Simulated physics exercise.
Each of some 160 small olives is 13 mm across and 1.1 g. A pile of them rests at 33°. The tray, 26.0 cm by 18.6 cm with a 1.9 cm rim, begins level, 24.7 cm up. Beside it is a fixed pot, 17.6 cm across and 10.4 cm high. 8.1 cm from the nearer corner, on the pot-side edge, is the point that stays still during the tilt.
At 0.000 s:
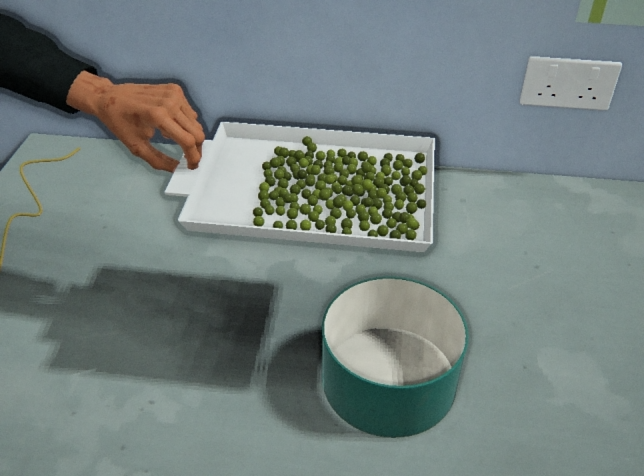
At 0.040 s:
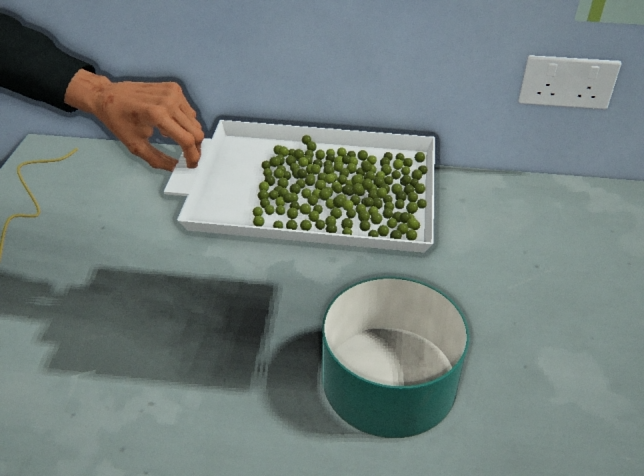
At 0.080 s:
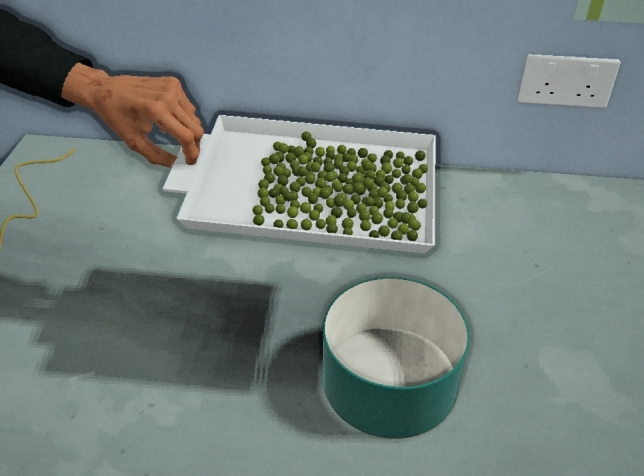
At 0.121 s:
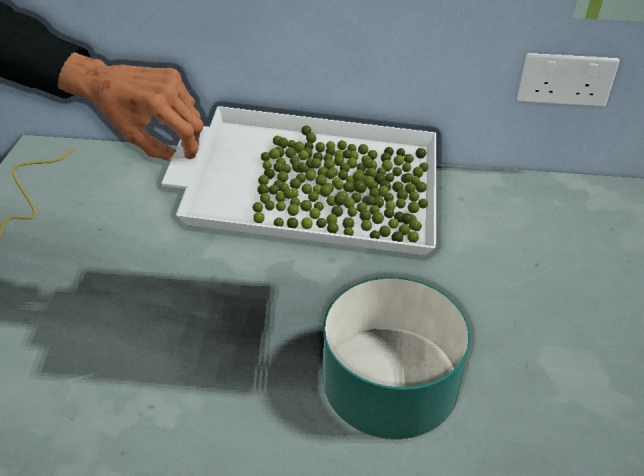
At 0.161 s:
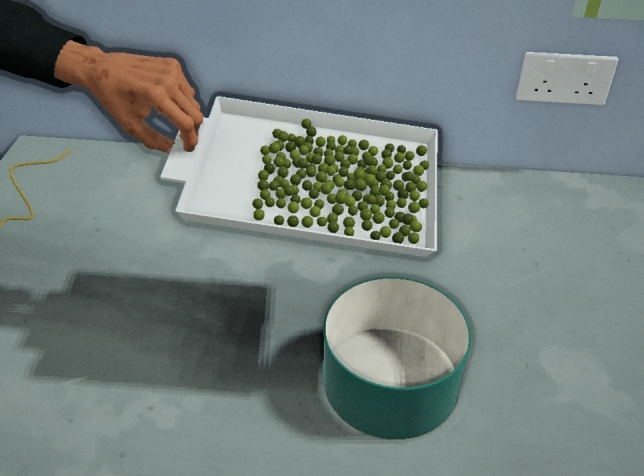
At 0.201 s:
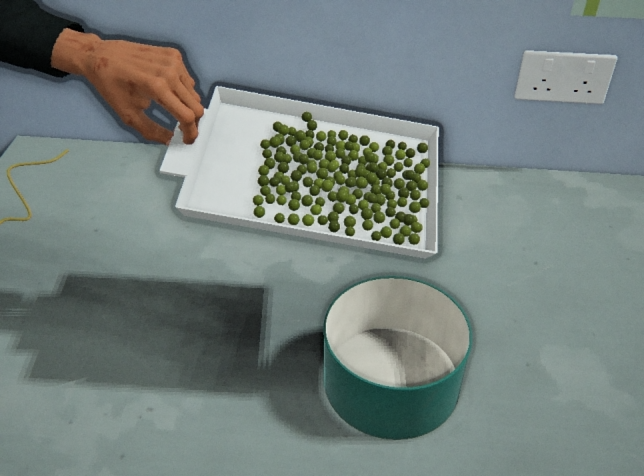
A hand in a dark sleeve, seen from above at an angle over a pale grey-green table against a blue wall, grips the left end of a white tray. Small green olives cover the tray's middle and right side, with a teal, white-lined pot in front, a yellow cord at left and a white socket at upper right. The tray slowly tilts, its left end rising slightly, while the olives barely shift and the view stays still.
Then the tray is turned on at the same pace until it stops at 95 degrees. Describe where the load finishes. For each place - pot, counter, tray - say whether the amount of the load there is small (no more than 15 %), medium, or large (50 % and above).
Pot: Large; counter: Small; tray: Small.
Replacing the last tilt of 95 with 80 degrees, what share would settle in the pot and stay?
100 percent.
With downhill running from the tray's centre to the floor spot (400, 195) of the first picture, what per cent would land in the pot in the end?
10 %.
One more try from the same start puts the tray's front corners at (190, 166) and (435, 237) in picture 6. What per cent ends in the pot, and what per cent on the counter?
Per cent by place - pot 5, counter 95.
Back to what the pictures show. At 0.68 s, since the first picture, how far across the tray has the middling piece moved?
About 3 cm.
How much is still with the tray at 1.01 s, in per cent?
It works out to near 90 per cent of the load.
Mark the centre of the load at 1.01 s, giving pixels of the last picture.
The load's centre is near (399, 214) at that time.
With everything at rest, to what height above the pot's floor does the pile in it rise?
Some 3.5 cm up.
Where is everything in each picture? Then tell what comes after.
In the first picture, tray tilt 0 degrees, front corners at (186, 217) and (425, 238); middle of the pieces at (336, 187); pot at (395, 328).
In the second picture, tray tilt 1 degrees, front corners at (186, 217) and (426, 239); middle of the pieces at (336, 187).
In the third picture, tray tilt 2 degrees, front corners at (185, 215) and (427, 240); middle of the pieces at (336, 185).
In the fourth picture, tray tilt 5 degrees, front corners at (185, 211) and (429, 242), lowest corner right front; middle of the pieces at (337, 182).
In the fifth picture, tray tilt 8 degrees, front corners at (184, 207) and (429, 245), lowest corner right front; middle of the pieces at (337, 179).
In the sixth picture, tray tilt 12 degrees, front corners at (184, 203) and (430, 247), lowest corner right front; middle of the pieces at (338, 176); pot at (397, 328). The tray's pace is about 80 degrees a second.
Then, at 0.68 s, tilt 51 degrees; the tray holds 100 %, the pot 0 %.
After 1.01 s, tilt 78 degrees; the tray holds 90 %, the pot 10 %.
Then, at 1.42 s, tilt 95 degrees; the tray holds 0 %, the pot 90 %.
By 2.1 s all is still; pot 95 %, counter 5 %, tray 0 %.
